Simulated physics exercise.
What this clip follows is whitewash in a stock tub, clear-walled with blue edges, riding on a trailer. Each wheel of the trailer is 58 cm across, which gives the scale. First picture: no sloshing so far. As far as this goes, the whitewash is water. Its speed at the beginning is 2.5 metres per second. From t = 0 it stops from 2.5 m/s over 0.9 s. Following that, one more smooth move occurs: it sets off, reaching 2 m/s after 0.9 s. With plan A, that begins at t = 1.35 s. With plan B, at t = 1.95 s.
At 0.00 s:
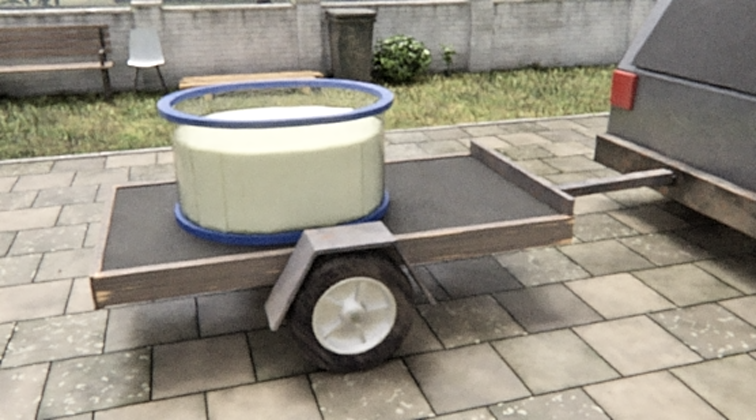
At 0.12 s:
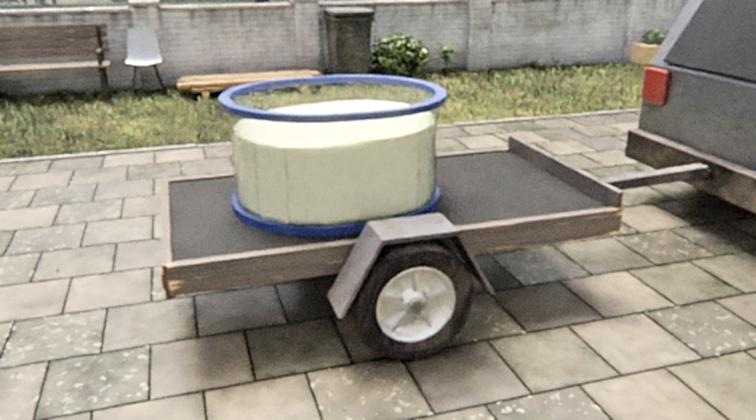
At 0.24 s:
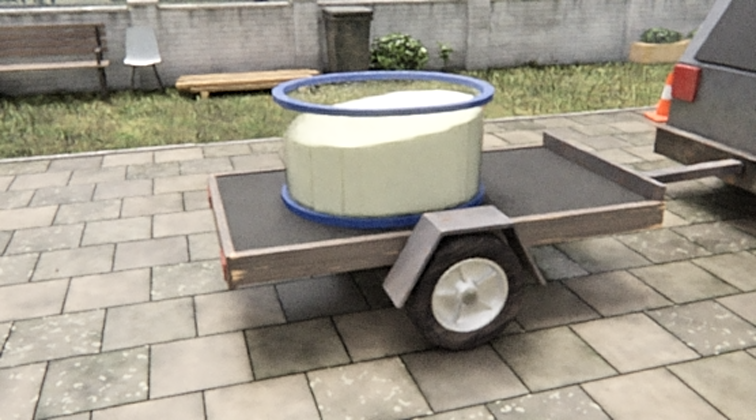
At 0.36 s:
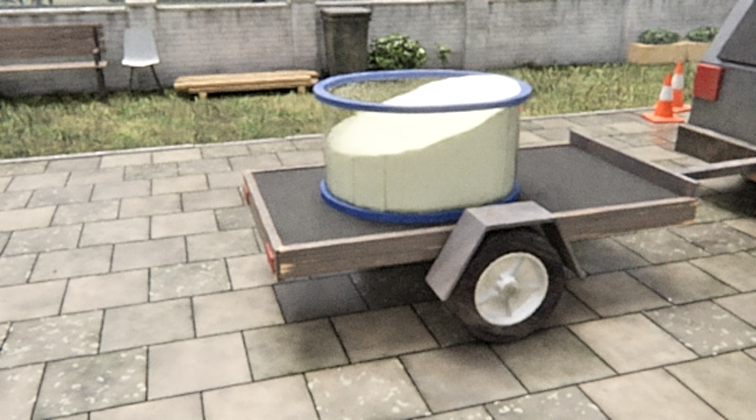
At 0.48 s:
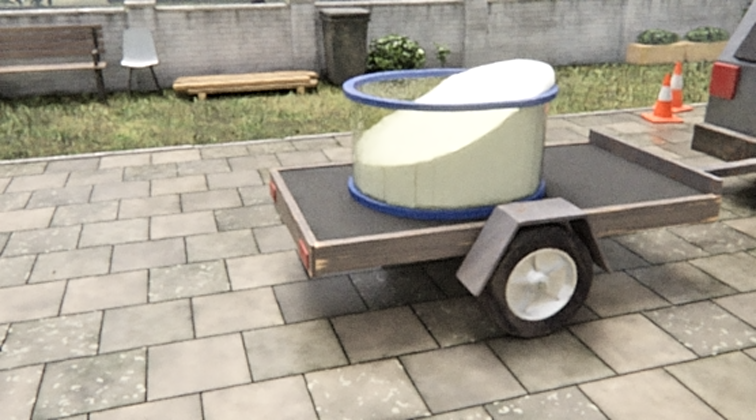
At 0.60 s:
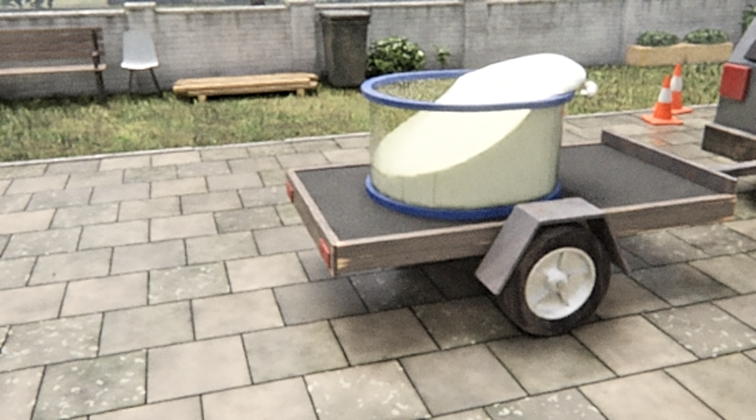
A flat grey trailer with brown wooden sides and a pale-hubbed wheel, hitched to a dark grey vehicle at the right, is seen from its side, slightly above, on a paved yard. It carries a clear, blue-rimmed tub of creamy whitewash, with a bench, white chair, bin and wall behind. The trailer rolls right, slowing, while the whitewash climbs steeply up the tub's right side and bulges over the rim.
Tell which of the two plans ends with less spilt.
Less is spilt with plan A.
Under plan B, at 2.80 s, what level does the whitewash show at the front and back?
Measured: Front = 10 cm, back = 56 cm.
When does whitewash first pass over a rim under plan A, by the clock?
At roughly 0.8 s.
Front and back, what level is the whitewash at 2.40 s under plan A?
Roughly 30 cm in front and 40 cm behind.
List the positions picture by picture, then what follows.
The whitewash reaches (359, 130) at the front end; it reaches (212, 142) at the back end; no slope yet; the front is on the right, levels are read along the near wall; a wheel hub at (357, 321), in the first picture.
The whitewash reaches (414, 124) at the front end; it reaches (274, 135) at the back end; no slope yet, in the second picture.
The whitewash reaches (463, 109) at the front end; it reaches (329, 140) at the back end; it is heaped 9° towards the front, in the third picture.
The whitewash reaches (501, 92) at the front end; it reaches (371, 148) at the back end; it is heaped 18° towards the front, in the fourth picture.
The whitewash reaches (530, 80) at the front end; it reaches (401, 155) at the back end; it is heaped 26° towards the front, in the fifth picture.
The whitewash reaches (547, 75) at the front end; it reaches (420, 167) at the back end; it is heaped 32° towards the front; a wheel hub at (565, 287), in the sixth picture.
For plan A, By 2.40 s it stands 40 cm high behind and 30 cm in front; 9 per cent has gone over the front.
For plan A, By 5.24 s 9 per cent has gone over the front, 29 of 310 litres.
For plan B, By 2.80 s it stands 56 cm high behind and 9 cm in front; 9 per cent has gone over the front.
For plan B, By 5.84 s 20 per cent has gone over the back and the front, 63 of 310 litres.
